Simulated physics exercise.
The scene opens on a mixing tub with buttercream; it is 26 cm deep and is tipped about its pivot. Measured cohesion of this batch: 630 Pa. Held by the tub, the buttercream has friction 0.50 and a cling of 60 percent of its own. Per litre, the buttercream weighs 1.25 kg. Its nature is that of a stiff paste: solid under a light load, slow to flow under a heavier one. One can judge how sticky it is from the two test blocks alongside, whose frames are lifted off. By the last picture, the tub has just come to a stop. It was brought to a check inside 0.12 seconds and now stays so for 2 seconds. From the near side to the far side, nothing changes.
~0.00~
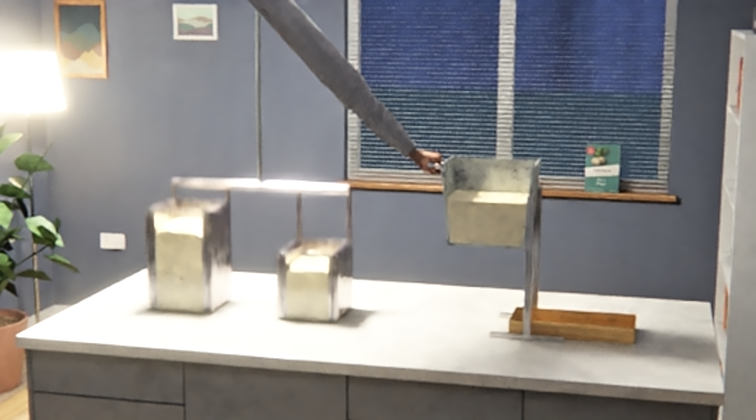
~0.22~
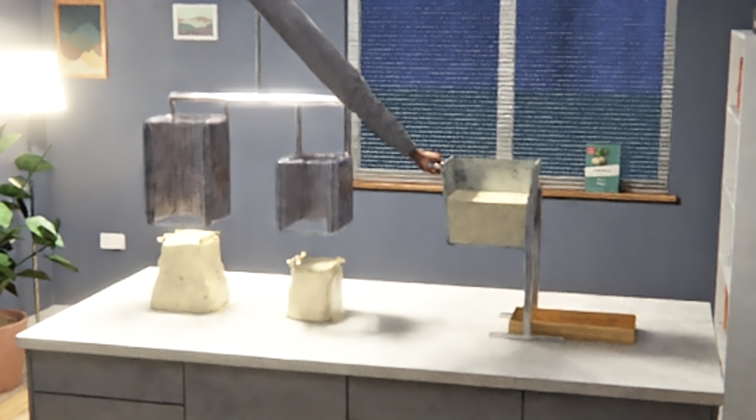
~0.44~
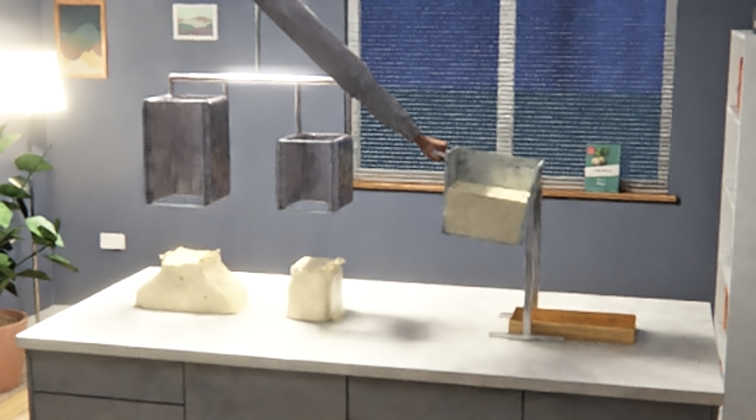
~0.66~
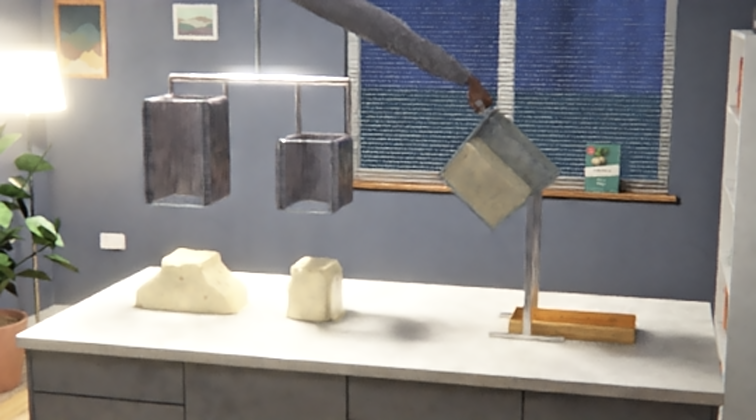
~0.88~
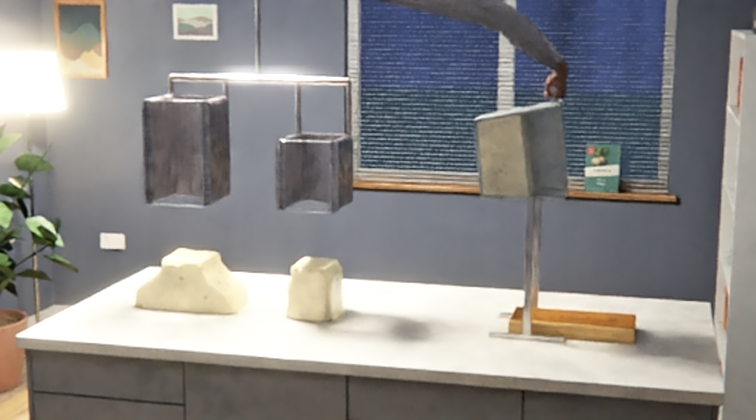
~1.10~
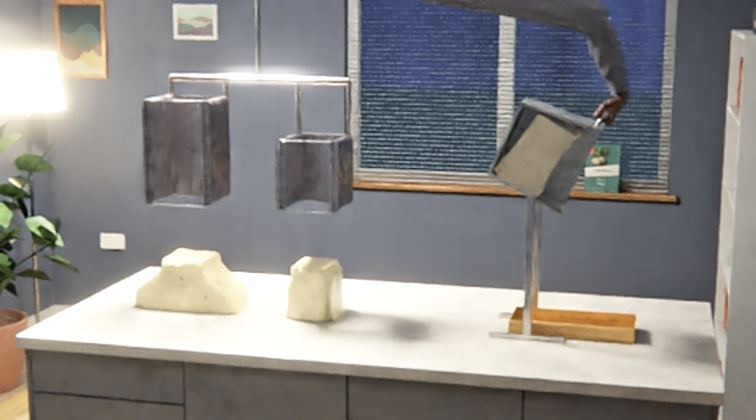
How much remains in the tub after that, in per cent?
0 %.
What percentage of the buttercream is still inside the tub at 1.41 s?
It's something like 0 % of the original load.
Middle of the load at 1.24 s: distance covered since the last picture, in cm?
Roughly 12 cm.
By 1.24 s, the tub is at 113 degrees and holds 73 %.
By 1.41 s, the tub is at 113 degrees and holds 0 %.
By 1.58 s, the tub is at 113 degrees and holds 0 %.
By 1.75 s, the tub is at 113 degrees and holds 0 %.
By 3.10 s, at the end, the tub is at 113 degrees and holds 0 %.
